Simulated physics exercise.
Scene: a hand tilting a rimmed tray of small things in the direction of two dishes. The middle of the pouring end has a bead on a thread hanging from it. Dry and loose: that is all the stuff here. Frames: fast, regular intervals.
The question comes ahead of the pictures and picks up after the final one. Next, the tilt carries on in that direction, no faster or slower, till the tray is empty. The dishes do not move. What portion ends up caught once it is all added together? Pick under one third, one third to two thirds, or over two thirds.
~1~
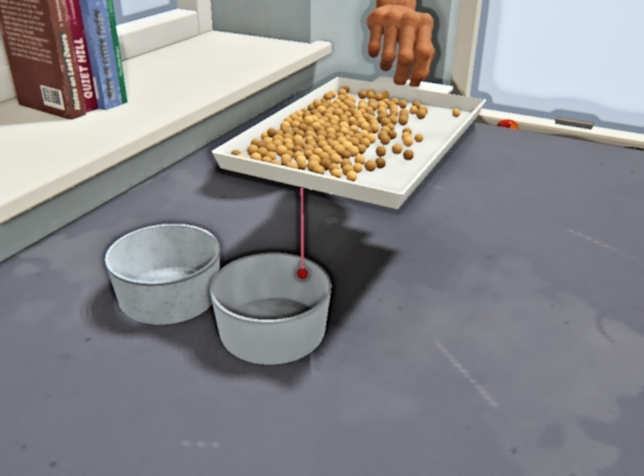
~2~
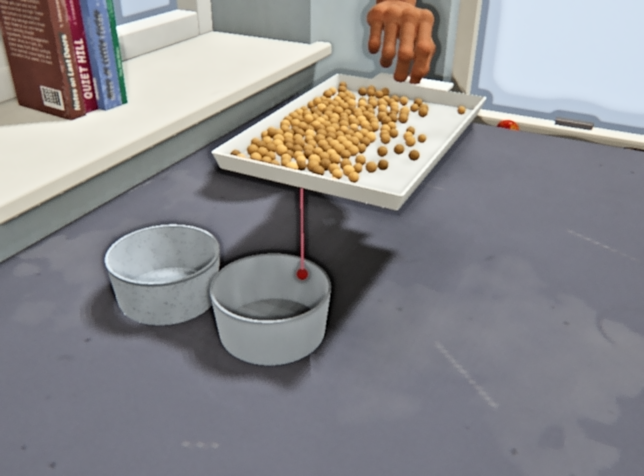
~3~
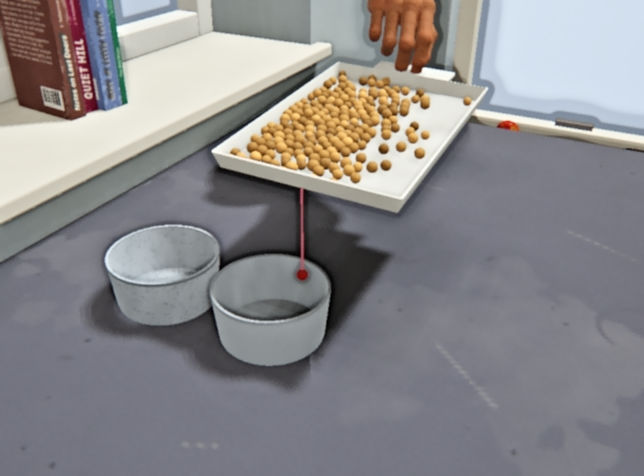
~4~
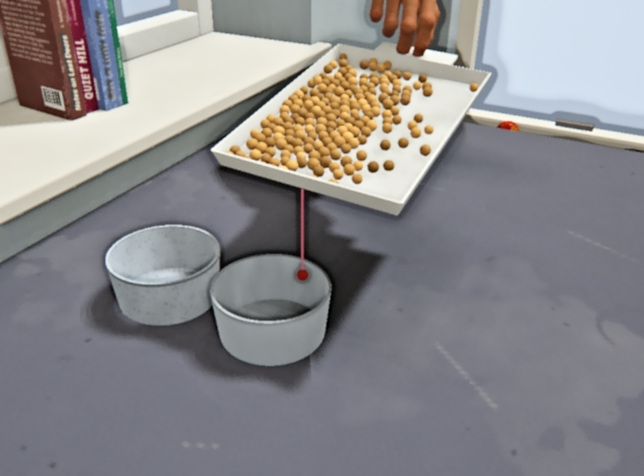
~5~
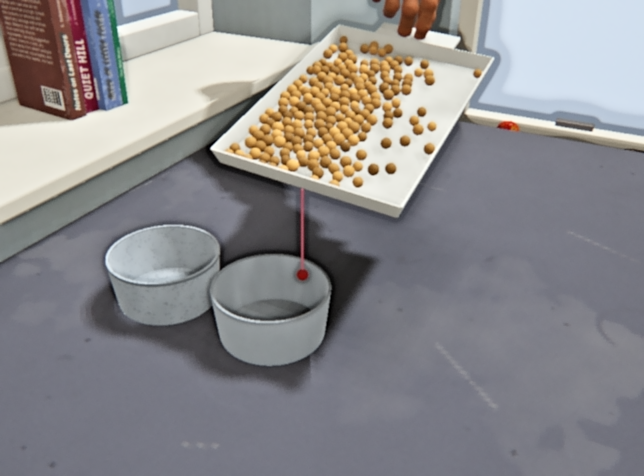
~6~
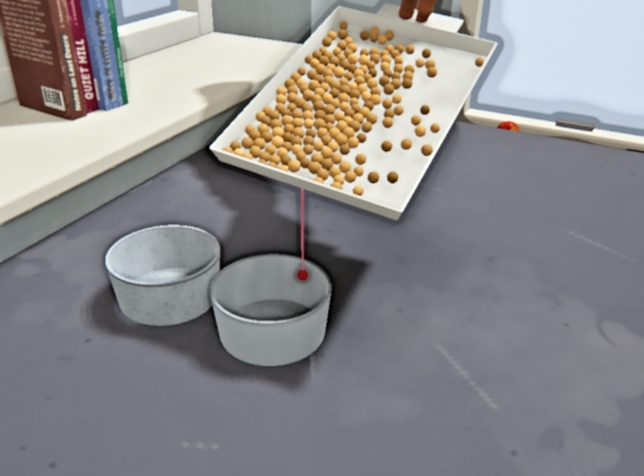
The portion is under one third.
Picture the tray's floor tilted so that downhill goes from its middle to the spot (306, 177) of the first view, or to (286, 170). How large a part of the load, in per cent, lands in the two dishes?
Respectively 30 and 50 in a hundred.
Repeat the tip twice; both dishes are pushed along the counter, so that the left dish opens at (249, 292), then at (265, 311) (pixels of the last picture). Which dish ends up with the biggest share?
For the first try I'd say the dish over on the right, and for the second, the dish over on the right.
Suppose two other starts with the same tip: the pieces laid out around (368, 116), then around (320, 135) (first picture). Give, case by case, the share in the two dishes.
10 and 10 per cent.
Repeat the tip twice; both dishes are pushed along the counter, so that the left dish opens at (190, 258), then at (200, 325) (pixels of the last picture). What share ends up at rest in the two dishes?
Respectively 20 % and 40 %.
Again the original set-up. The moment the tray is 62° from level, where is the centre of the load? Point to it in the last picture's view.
The middle of the pieces shows up near (352, 202).
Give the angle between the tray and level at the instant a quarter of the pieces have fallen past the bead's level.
Roughly 65 degrees of tilt.
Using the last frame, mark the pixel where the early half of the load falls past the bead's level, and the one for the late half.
At (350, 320) for the first part, then at (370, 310) for the others.
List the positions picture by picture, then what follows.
The first picture shows corners of the pouring end at (220, 151) and (399, 190), level; middle of the load at (335, 130), round wooden beads; left dish at (129, 298); right dish at (240, 337); bead on its thread at (303, 273).
The second picture shows corners of the pouring end at (220, 151) and (398, 192), level; middle of the load at (335, 128).
The third picture shows corners of the pouring end at (219, 150) and (398, 195), tipped barely, lowest at the right corner; middle of the load at (335, 123).
The fourth picture shows corners of the pouring end at (219, 148) and (398, 198), tipped a little, lowest at the right corner; middle of the load at (335, 114), a small part on the move.
The fifth picture shows corners of the pouring end at (218, 147) and (398, 202), tipped a little, lowest at the right corner; middle of the load at (335, 107), a small part on the move.
The sixth picture shows corners of the pouring end at (218, 146) and (398, 206), tipped clearly, lowest at the right corner; middle of the load at (334, 104), nearly all on the move; left dish at (129, 299); right dish at (240, 338).
Soon, tray tipped steeply; about two thirds on the tray; about a quarter outside both; about a quarter in the air.
A while on, tray tipped right over; a stray few on the tray; a small part in the right dish; most outside both; a small part in the air.
Towards the end, tray tipped past a quarter turn; a small part in the right dish; nearly all outside both.
Finally, tray tipped past a quarter turn; a small part in the right dish; none in the left dish; nearly all outside both.
